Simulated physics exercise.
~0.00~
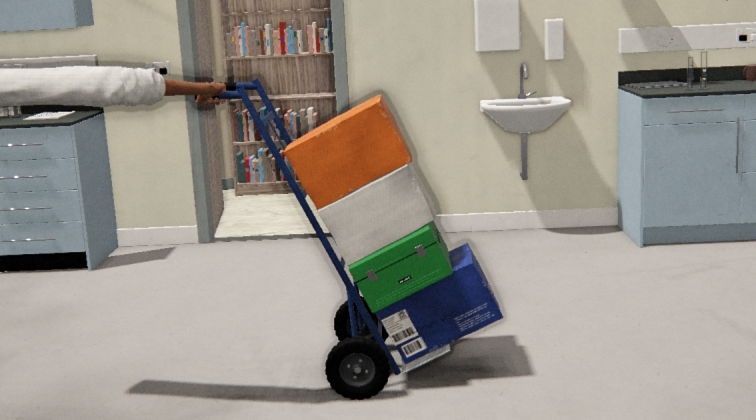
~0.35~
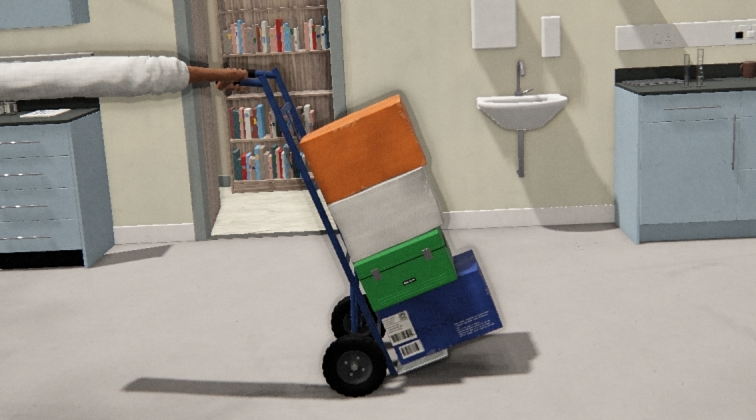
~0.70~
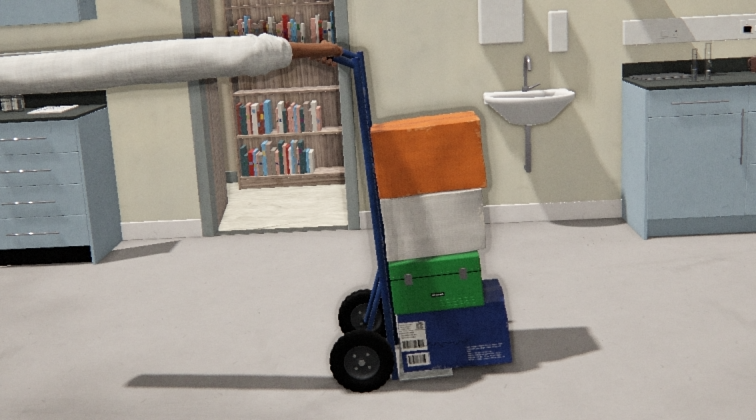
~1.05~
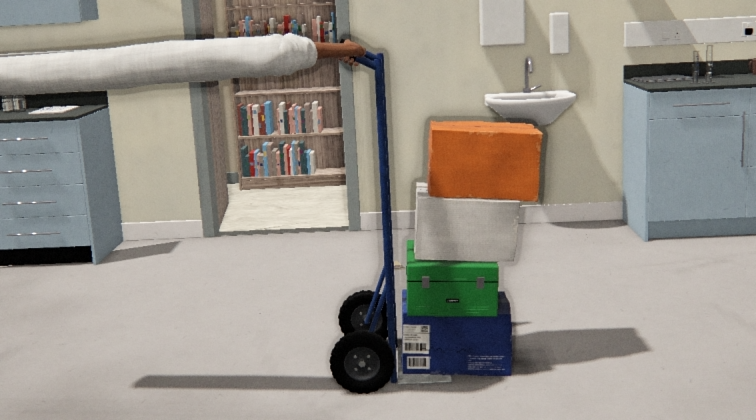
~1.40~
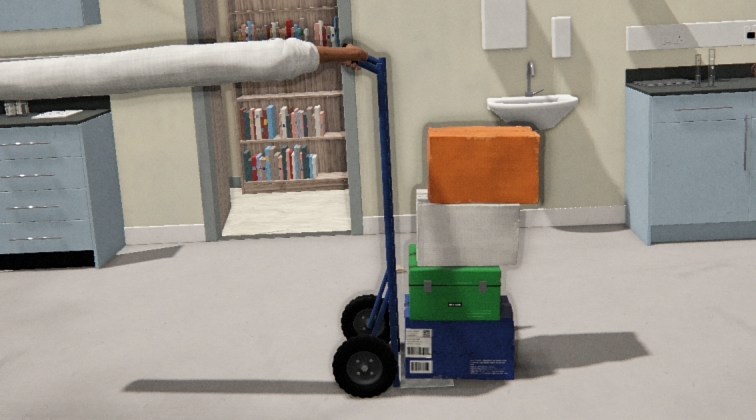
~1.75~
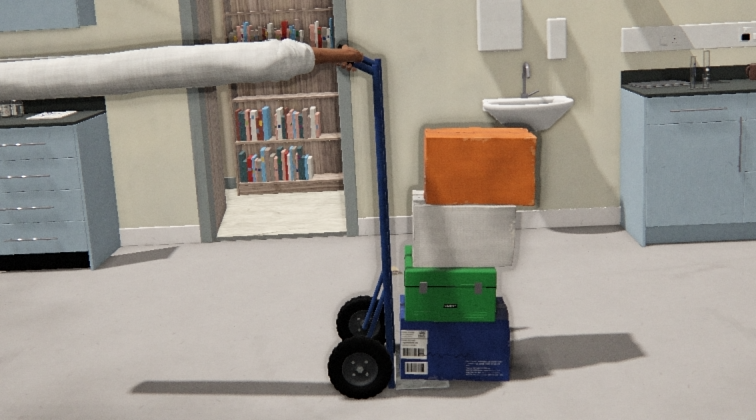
In a room with a sink and blue cabinets, a white-sleeved arm tipped a leaning blue hand truck upright, and its four stacked boxes swung with it; the upper ones slid right, away from the frame, but the uneven stack stayed standing.
